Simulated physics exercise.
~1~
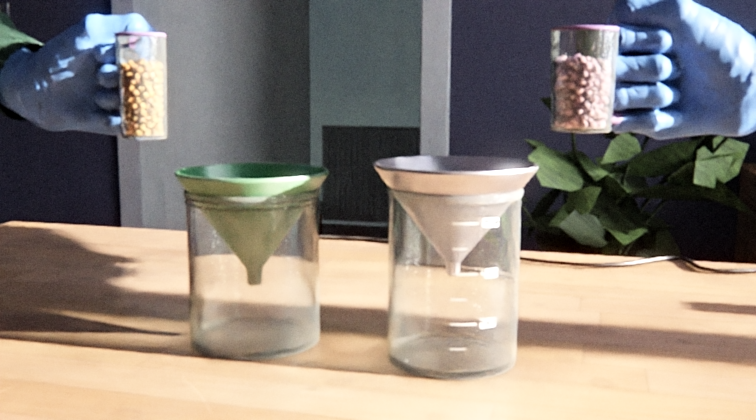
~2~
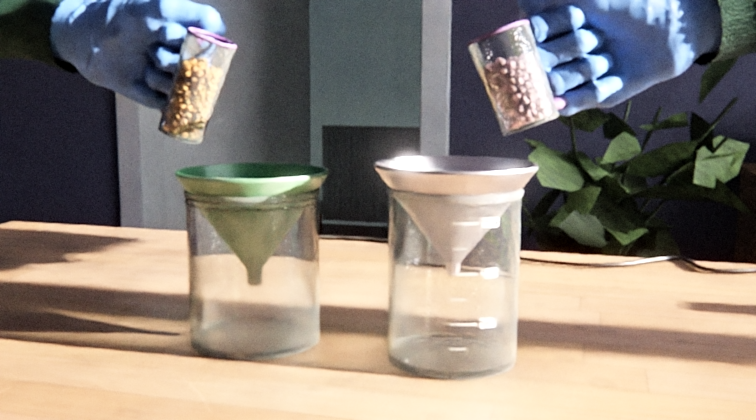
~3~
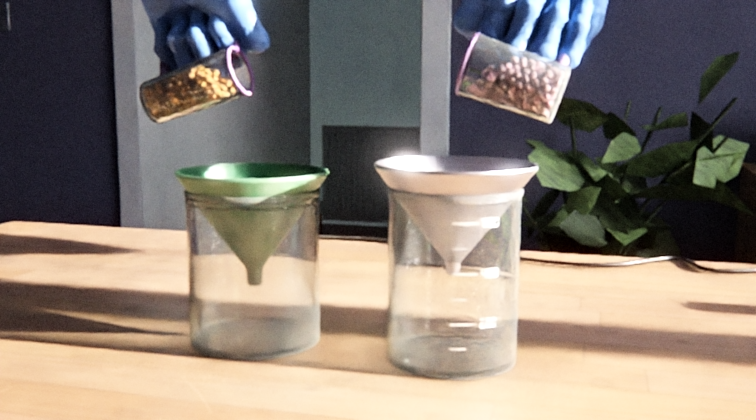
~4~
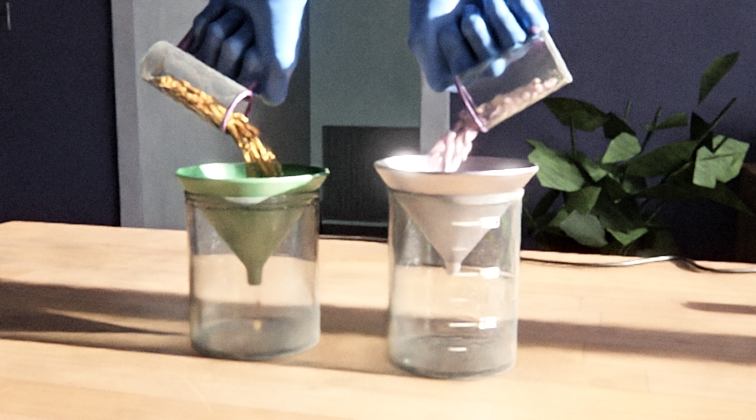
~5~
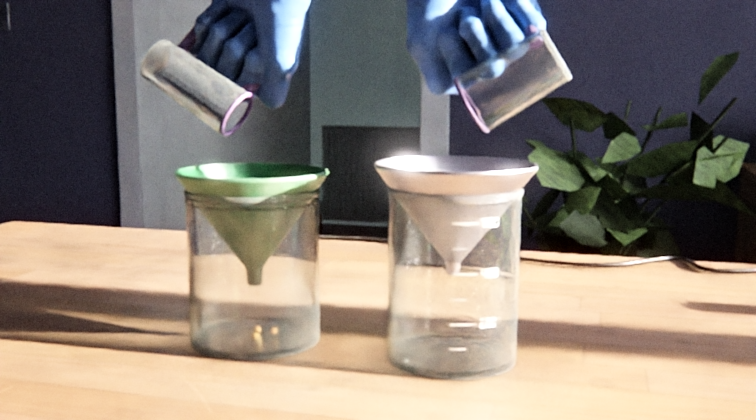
On a sunlit wooden table, gloved hands tipping cups of yellow and pinkish pieces into funnels, nearly all staying out of the jars.
